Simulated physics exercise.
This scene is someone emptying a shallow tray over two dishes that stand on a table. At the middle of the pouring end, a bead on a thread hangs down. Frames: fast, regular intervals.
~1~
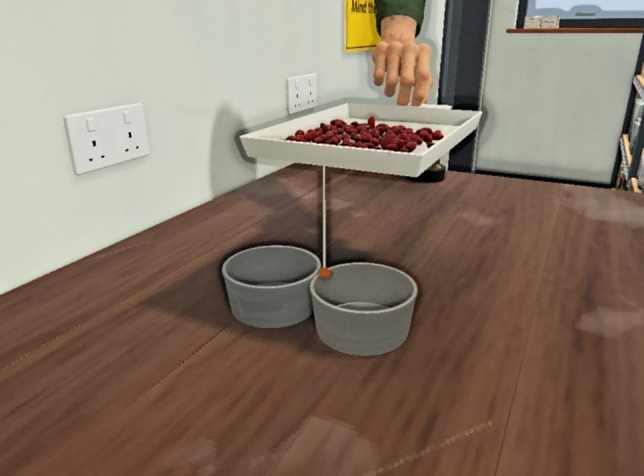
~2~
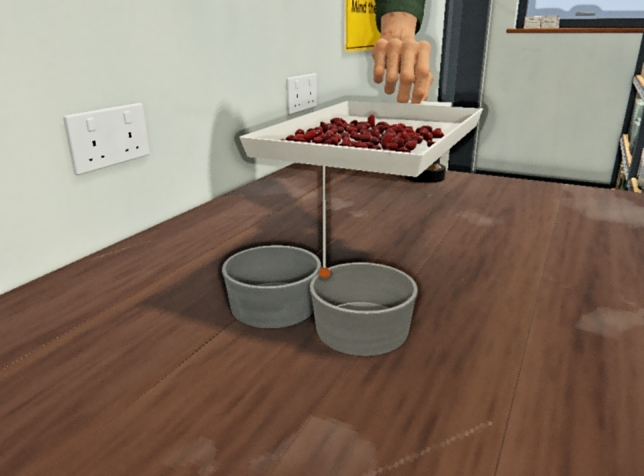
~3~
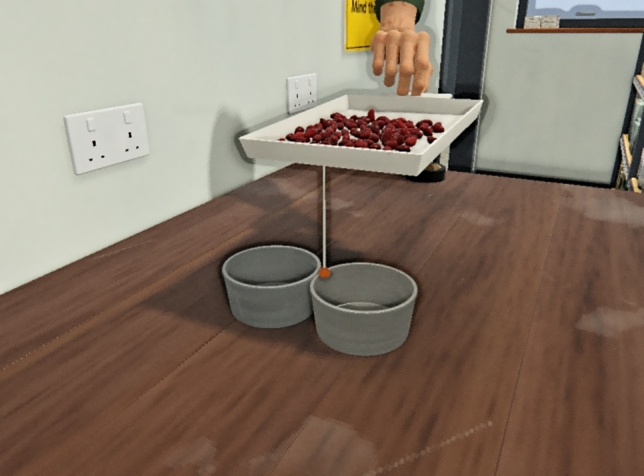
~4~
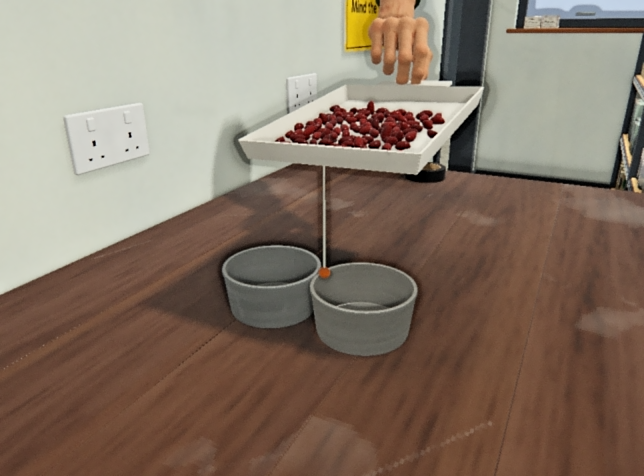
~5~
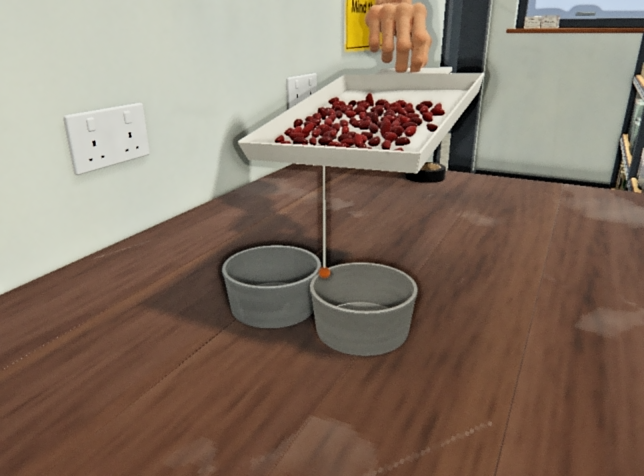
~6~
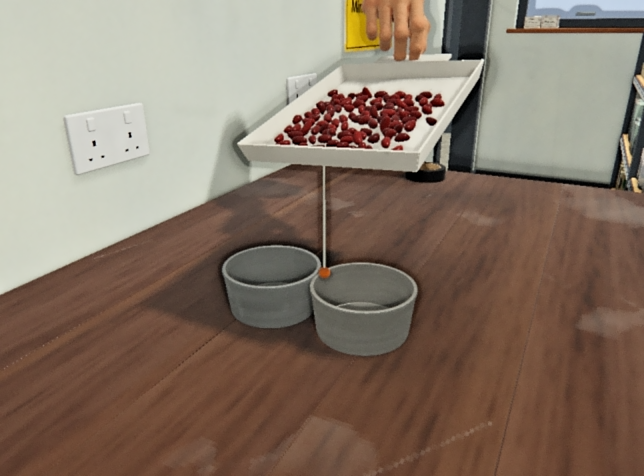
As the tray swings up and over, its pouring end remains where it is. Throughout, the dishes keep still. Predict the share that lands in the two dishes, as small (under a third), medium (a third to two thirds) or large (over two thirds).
Small.
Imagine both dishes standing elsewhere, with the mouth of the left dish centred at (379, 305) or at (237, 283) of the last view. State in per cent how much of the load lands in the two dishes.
Some 0 percent in the first case, 90 percent in the second.
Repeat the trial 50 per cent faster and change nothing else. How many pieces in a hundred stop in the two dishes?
That comes to about 10 in every hundred.
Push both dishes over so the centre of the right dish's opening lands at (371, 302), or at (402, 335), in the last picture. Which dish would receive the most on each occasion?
Placement one gives the one at left, placement two gives the one at left.
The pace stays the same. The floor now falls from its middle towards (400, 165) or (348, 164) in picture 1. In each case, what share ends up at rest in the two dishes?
In turn, 20 percent and then 0 percent.
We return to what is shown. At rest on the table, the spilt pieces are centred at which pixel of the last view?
The centre sits close to (219, 357).
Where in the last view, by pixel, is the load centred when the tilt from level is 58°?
Roughly at (319, 113).
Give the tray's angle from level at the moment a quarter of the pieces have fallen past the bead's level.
Close to 95° of tilt at that moment.
Soon, tray tipped steeply; all on the tray.
A while on, tray tipped right over; about a third on the tray; a small part in the left dish; about a third outside both; about a quarter in the air.
Towards the end, tray tipped past a quarter turn; a stray few in the right dish; about a quarter in the left dish; most outside both.
Finally, tray tipped past a quarter turn; a stray few in the right dish; about a quarter in the left dish; most outside both.
